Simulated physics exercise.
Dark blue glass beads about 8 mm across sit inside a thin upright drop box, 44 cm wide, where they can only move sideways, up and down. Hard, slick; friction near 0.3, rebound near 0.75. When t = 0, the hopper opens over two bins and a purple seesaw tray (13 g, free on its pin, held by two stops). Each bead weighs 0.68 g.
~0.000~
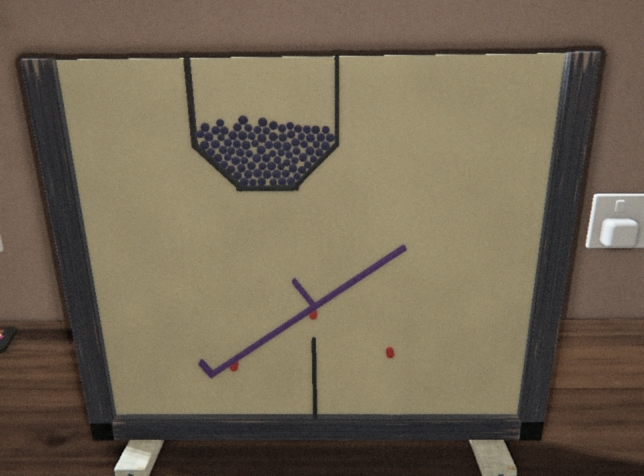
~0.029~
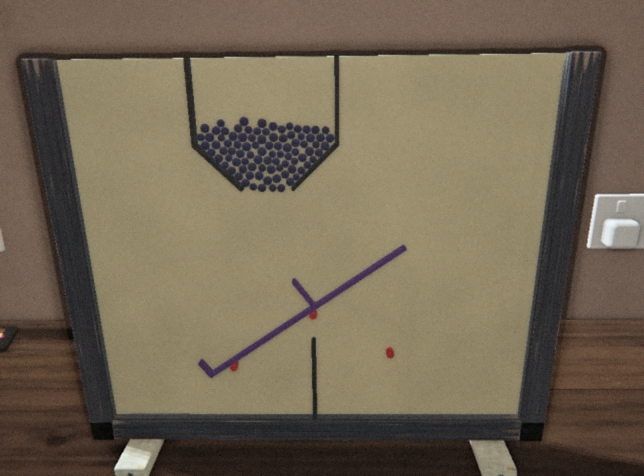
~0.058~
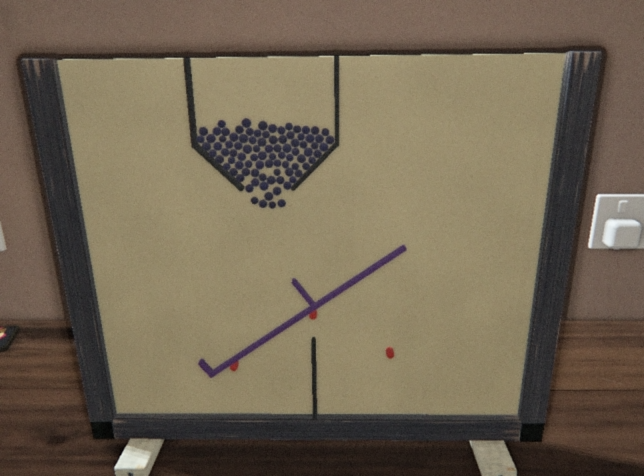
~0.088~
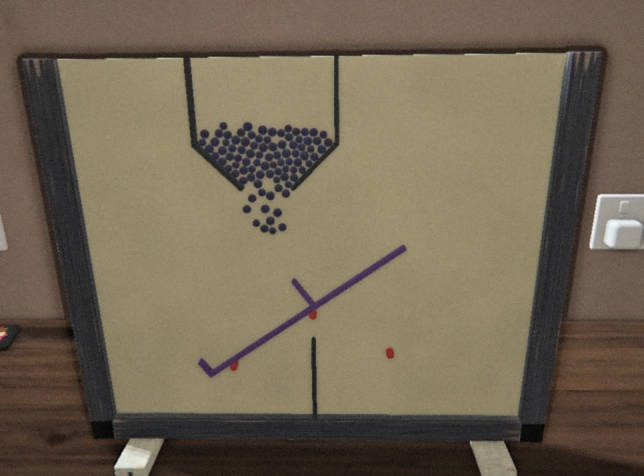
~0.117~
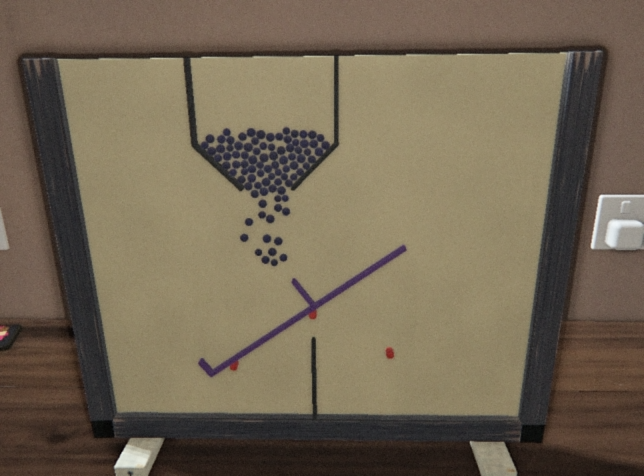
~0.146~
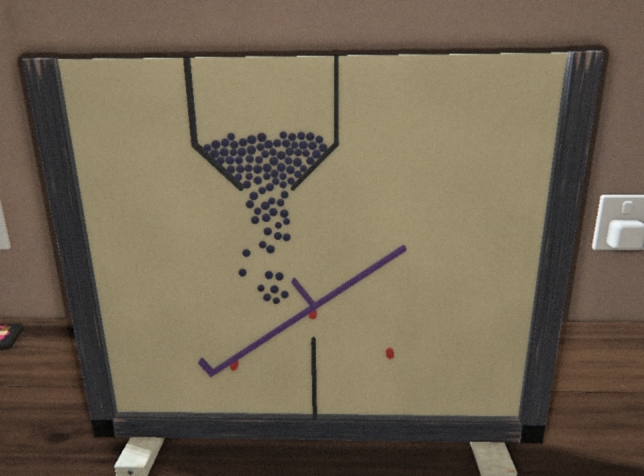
Dark blue beads sit packed in a funnel-shaped hopper at the upper left of an upright tan panel with dark side posts, seen from the front against a brownish wall. Below, a purple tray slants down to the left above a short black divider, with three small red dots nearby. The hopper's base opens and beads drop in a loose, lengthening stream towards the tray, which stays still, as does the camera.
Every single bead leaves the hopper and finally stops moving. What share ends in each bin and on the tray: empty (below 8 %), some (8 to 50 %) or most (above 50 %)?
Left bin will catch the greater part; right bin will catch nearly none; tray will catch a middling share.
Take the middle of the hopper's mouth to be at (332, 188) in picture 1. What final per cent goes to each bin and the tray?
Result: Left bin = 15; right bin = 65; tray = 20.
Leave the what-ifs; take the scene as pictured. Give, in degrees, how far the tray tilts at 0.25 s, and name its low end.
Roughly 35 degrees with the left end down.
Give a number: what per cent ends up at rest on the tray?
I'd put it at close to 30 per cent.
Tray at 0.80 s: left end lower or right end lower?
Left.
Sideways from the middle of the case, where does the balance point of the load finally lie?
Offset: About 12 cm, left side.
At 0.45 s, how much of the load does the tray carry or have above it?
About 70%.
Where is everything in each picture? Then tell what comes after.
The first picture shows gate shut, about 90 beads in the hopper; its mouth (242, 188) to (294, 188); tray left end down 36°; its ends (212, 374) and (404, 248), top of its upright wall (294, 281); pivot (313, 314); stops (234, 366) and (390, 353); a lip at the left end.
In the second picture, 1 out; leading bead (281, 188); tray left end down 36°.
In the third picture, 7 out; leading bead (272, 205); tray left end down 36°.
In the fourth picture, 13 out; leading bead (273, 231); tray left end down 36°.
In the fifth picture, 20 out; leading bead (274, 263); tray left end down 36°.
In the sixth picture, 28 out; leading bead (276, 301); tray left end down 36°; its ends (212, 373) and (404, 248), top of its upright wall (294, 281).
After 0.25 s, 65 % have left the hopper; tray left end down 36°; on or over it 60 %, past it to the left 0 %, to the right 0 %.
After 0.45 s, 100 % have left the hopper; tray left end down 36°; on or over it 70 %, past it to the left 30 %, to the right 0 %.
After 0.80 s, 100 % have left the hopper; tray left end down 36°; on or over it 35 %, past it to the left 65 %, to the right 0 %.
At rest by 1.8 s, left bin 70 %, right bin 0 %, tray 30 %; tray left end down 36°.
